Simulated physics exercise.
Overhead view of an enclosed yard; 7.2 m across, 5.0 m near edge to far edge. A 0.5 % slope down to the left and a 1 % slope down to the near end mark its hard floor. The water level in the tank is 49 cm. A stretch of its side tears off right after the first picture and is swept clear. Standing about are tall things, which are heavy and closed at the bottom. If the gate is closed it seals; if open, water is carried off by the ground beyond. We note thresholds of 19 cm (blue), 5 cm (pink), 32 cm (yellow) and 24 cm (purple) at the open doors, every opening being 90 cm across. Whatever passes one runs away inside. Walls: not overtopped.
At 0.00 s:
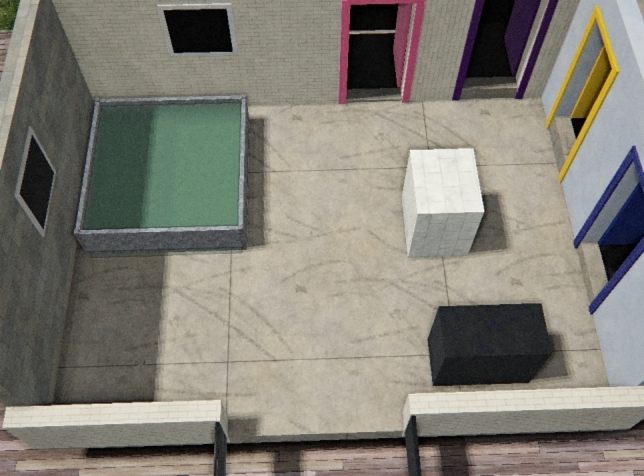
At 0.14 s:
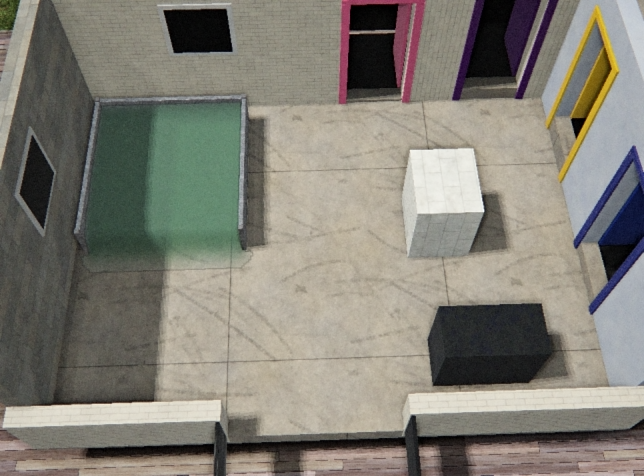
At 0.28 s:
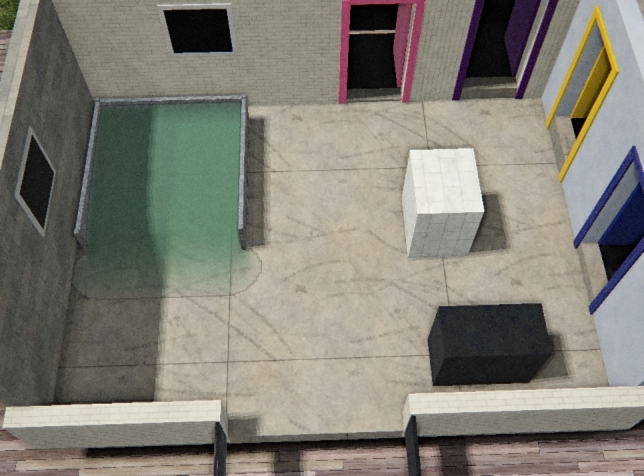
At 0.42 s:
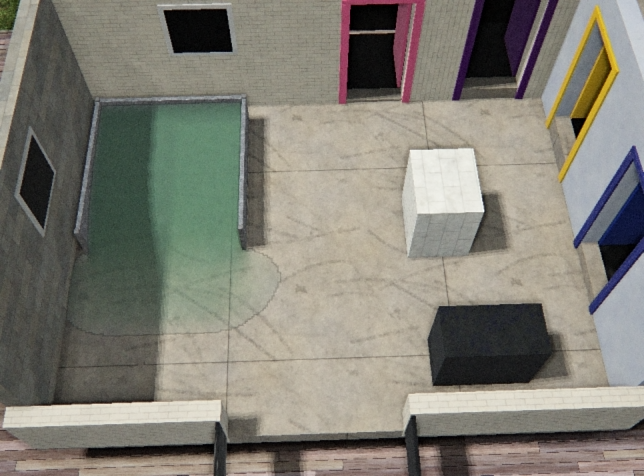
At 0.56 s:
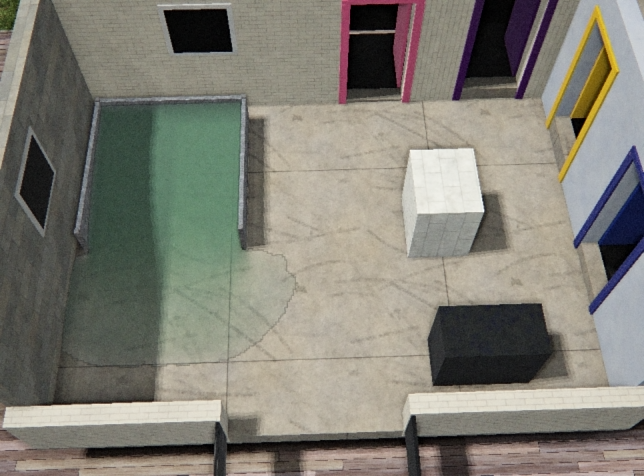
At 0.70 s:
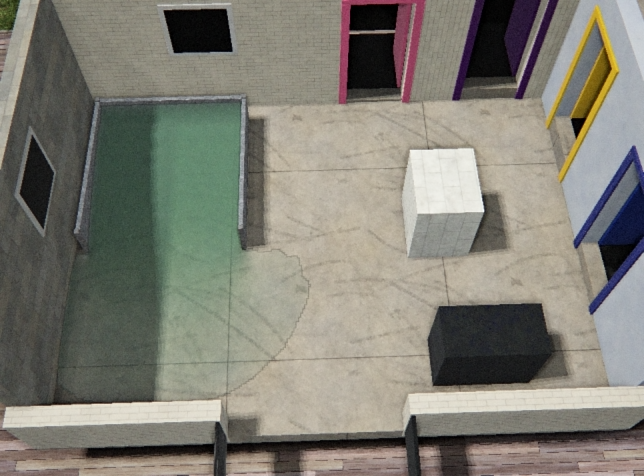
Green water poured out of a walled tank at the left of an enclosed yard once its near side vanished, spreading thinly across the floor toward the front wall, while white and black blocks stood still.
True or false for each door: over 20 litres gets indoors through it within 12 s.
Blue door - false, pink door - false, yellow door - false, purple door - false.
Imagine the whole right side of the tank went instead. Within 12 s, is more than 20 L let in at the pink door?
In that case, pink door: More than that.
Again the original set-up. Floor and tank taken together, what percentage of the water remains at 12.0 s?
Roughly 64 per cent is still there.
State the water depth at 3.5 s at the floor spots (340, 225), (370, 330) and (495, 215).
Around 0 cm, 3 cm and 0 cm.
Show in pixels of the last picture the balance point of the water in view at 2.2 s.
About (164, 279).
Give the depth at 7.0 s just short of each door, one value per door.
Blue 11 cm, pink 0 cm, yellow 3 cm, purple 0 cm.
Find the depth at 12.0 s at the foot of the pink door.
It's about 3.0 cm.
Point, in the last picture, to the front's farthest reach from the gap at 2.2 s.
Near (379, 412).
After 1.4 s water covers 30 % of the floor and is deepest (38 cm) near (67, 409); blue door not reached, pink door not reached, yellow door not reached, purple door not reached.
After 2.2 s water covers 30 % of the floor and is deepest (42 cm) near (51, 423); blue door not reached, pink door not reached, yellow door not reached, purple door not reached.
After 3.5 s water covers 35 % of the floor and is deepest (26 cm) near (51, 423); blue door not reached, pink door not reached, yellow door not reached, purple door not reached.
After 7.0 s water covers 70 % of the floor and is deepest (14 cm) near (584, 313); blue door 11 cm at the sill, 0 L in, pink door not reached, yellow door 3 cm at the sill, 0 L in, purple door not reached.
After 12.0 s water covers 95 % of the floor and is deepest (12 cm) near (51, 423); blue door 4 cm at the sill, 0 L in, pink door 3 cm at the sill, 0 L in, yellow door 3 cm at the sill, 0 L in, purple door 4 cm at the sill, 0 L in.
